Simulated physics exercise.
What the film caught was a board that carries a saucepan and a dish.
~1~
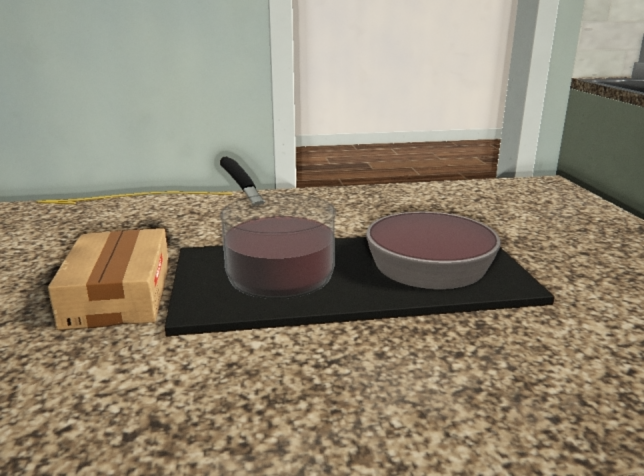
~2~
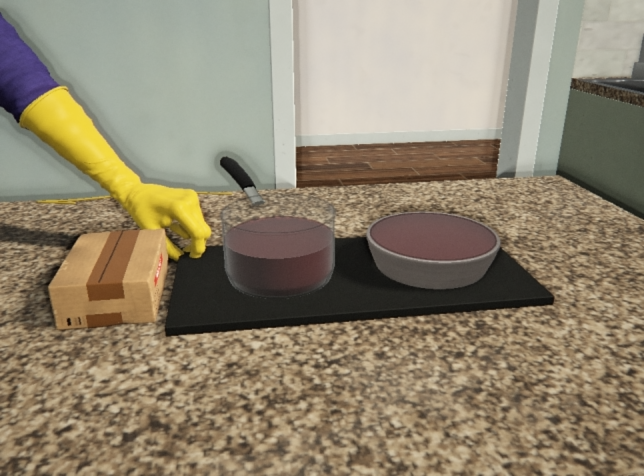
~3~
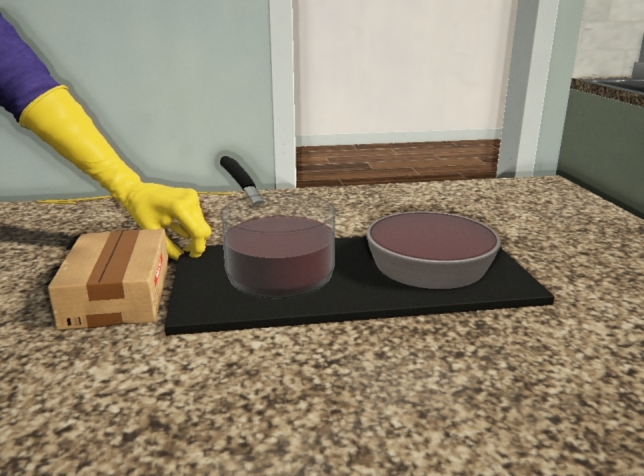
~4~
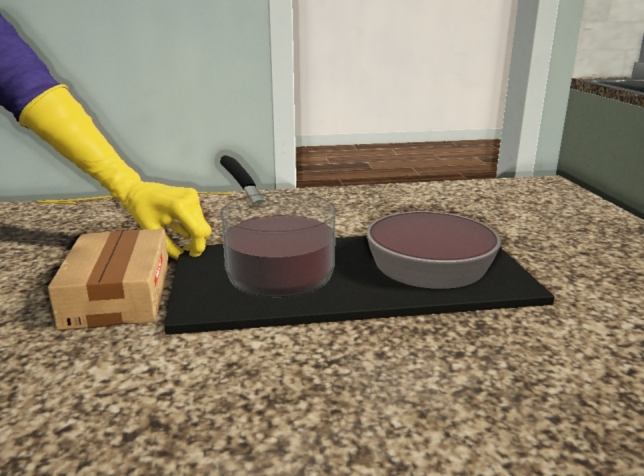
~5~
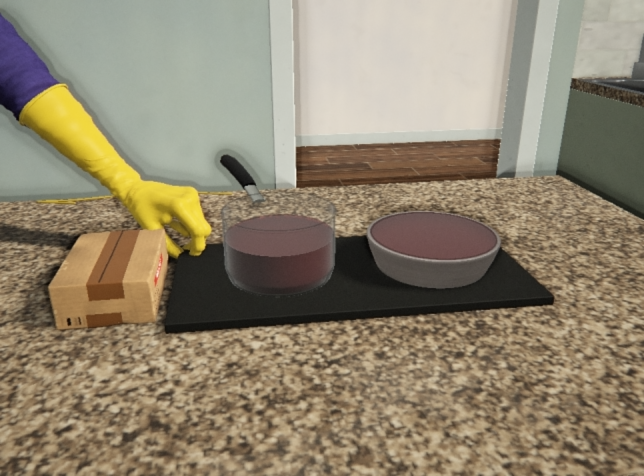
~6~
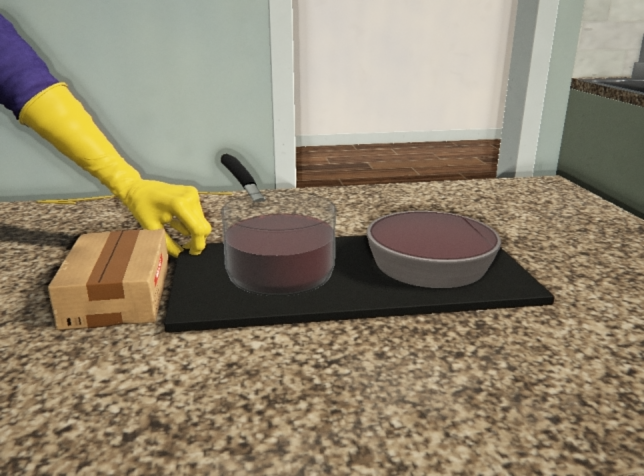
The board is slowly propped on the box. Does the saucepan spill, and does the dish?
Saucepan: No, dish: Yes.
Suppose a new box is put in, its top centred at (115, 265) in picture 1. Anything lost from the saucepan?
It survives.
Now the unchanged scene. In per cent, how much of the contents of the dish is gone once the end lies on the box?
Around 30 %.
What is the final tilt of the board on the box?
8 degrees, give or take.
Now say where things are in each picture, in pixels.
The board lies flat; saucepan (280, 242) about two thirds full; dish (431, 247) nearly full; box (103, 306), in the first picture.
A hand takes the end of the board; saucepan about two thirds full, surface at (279, 236); dish nearly full, surface at (432, 235), in the second picture.
The board slopes by about 0°; saucepan (280, 242) about two thirds full; dish (431, 247) nearly full, in the third picture.
The end is rising; saucepan about two thirds full, surface at (279, 235); dish nearly full, surface at (432, 235); box (103, 306), in the fourth picture.
The end has come up a little; saucepan (279, 240) about two thirds full; dish (431, 246) nearly full, in the fifth picture.
Slope near 1°; saucepan about two thirds full, surface at (280, 234); dish nearly full, surface at (433, 234); box (103, 306), in the sixth picture.
A moment on, the board slopes by about 4°; saucepan, all is still inside; dish, a puddle lies under it.
Further on, the board slopes by about 9°; saucepan, all is still inside; dish, a puddle lies under it.
When it is over, the board slopes by about 8°, resting on the box; saucepan, all is still inside; dish, a puddle lies under it.
